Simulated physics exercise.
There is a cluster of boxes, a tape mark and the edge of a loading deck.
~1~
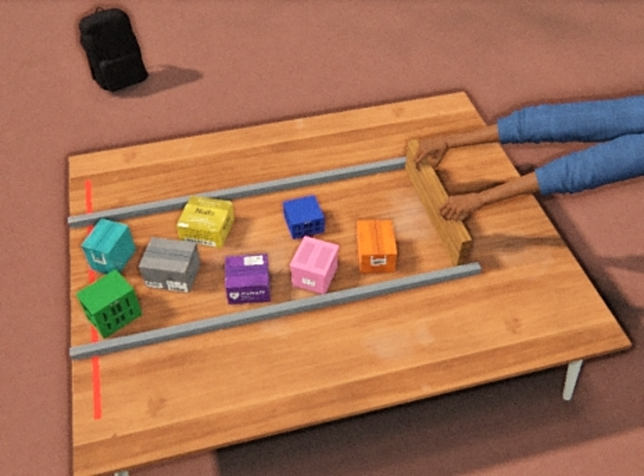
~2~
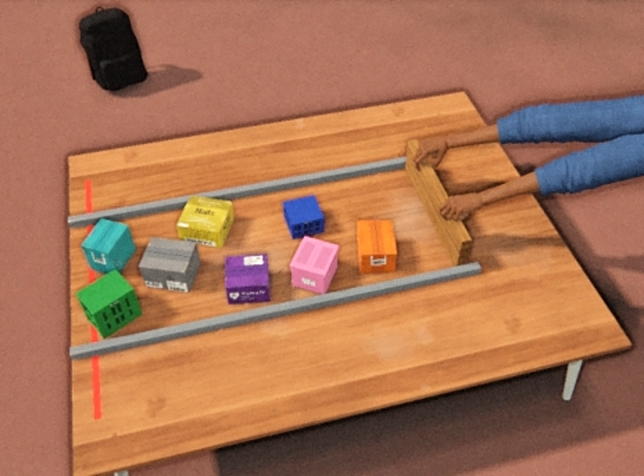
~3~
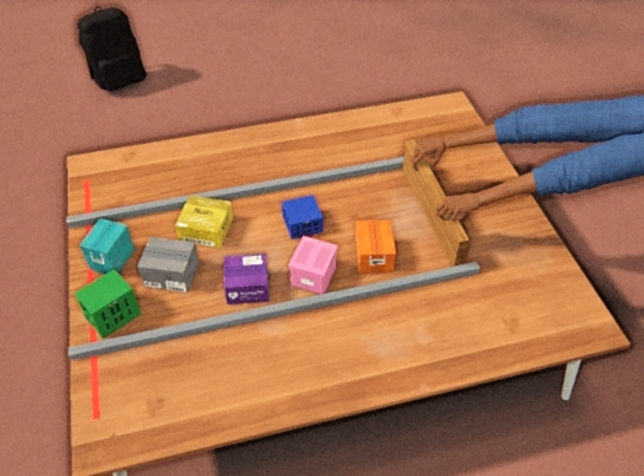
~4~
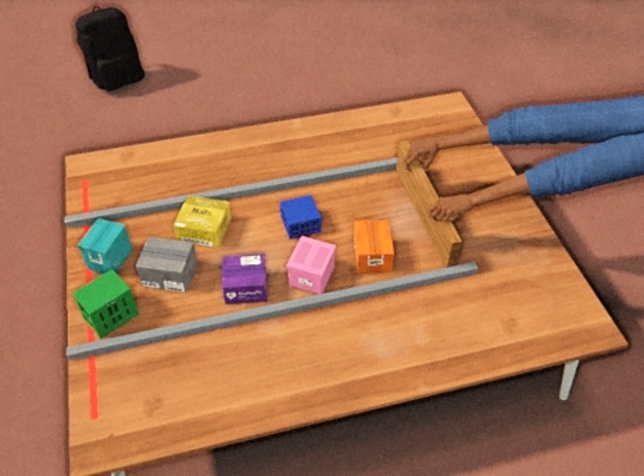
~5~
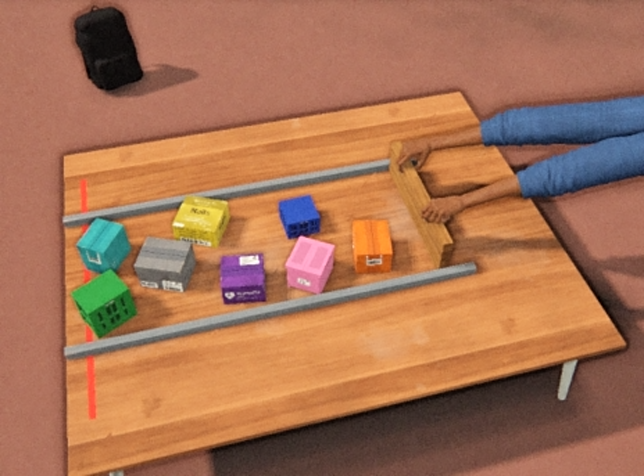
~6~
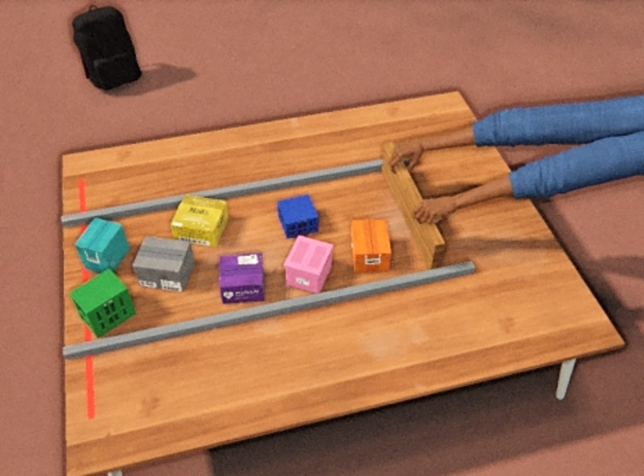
The video shows colorful boxes spread between two grey rails on a wooden table, near a red line at the left, while two hands at the right slide a wooden plank slightly leftward and the boxes stay almost still.
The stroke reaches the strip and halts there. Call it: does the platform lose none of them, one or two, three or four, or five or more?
It loses five or more.
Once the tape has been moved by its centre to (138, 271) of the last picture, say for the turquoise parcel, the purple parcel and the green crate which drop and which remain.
The turquoise parcel does not stay; as for the purple parcel, it does not stay; and the green crate does not stay.
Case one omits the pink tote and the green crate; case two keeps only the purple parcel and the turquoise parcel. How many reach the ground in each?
First 4, then 4.
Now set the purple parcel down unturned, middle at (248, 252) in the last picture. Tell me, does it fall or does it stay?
Outcome for the purple parcel: It drops.
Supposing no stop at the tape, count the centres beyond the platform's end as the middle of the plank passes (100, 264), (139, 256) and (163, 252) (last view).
First 6, then 3, then 1.
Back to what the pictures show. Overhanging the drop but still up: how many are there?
Counting them gives 2.
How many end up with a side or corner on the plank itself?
2 in contact.
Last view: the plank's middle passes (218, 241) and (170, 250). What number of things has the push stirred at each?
It comes to 7 for the first spot, 8 for the other.
A little later, none off yet; green crate at rest near (103, 303); turquoise parcel at rest near (103, 247); grey parcel at rest near (165, 264).
Next, none off yet; green crate shifted a little near (95, 305); turquoise parcel at rest near (103, 247); grey parcel shifted a little near (143, 263).
Later still, one off so far; green crate fallen near (40, 384); turquoise parcel shifted about its own width near (57, 262); grey parcel shifted about its own width near (93, 273).
When it is over, the number that fall off is five or more; down, pink tote, purple parcel, yellow box, grey parcel, turquoise parcel and green crate.
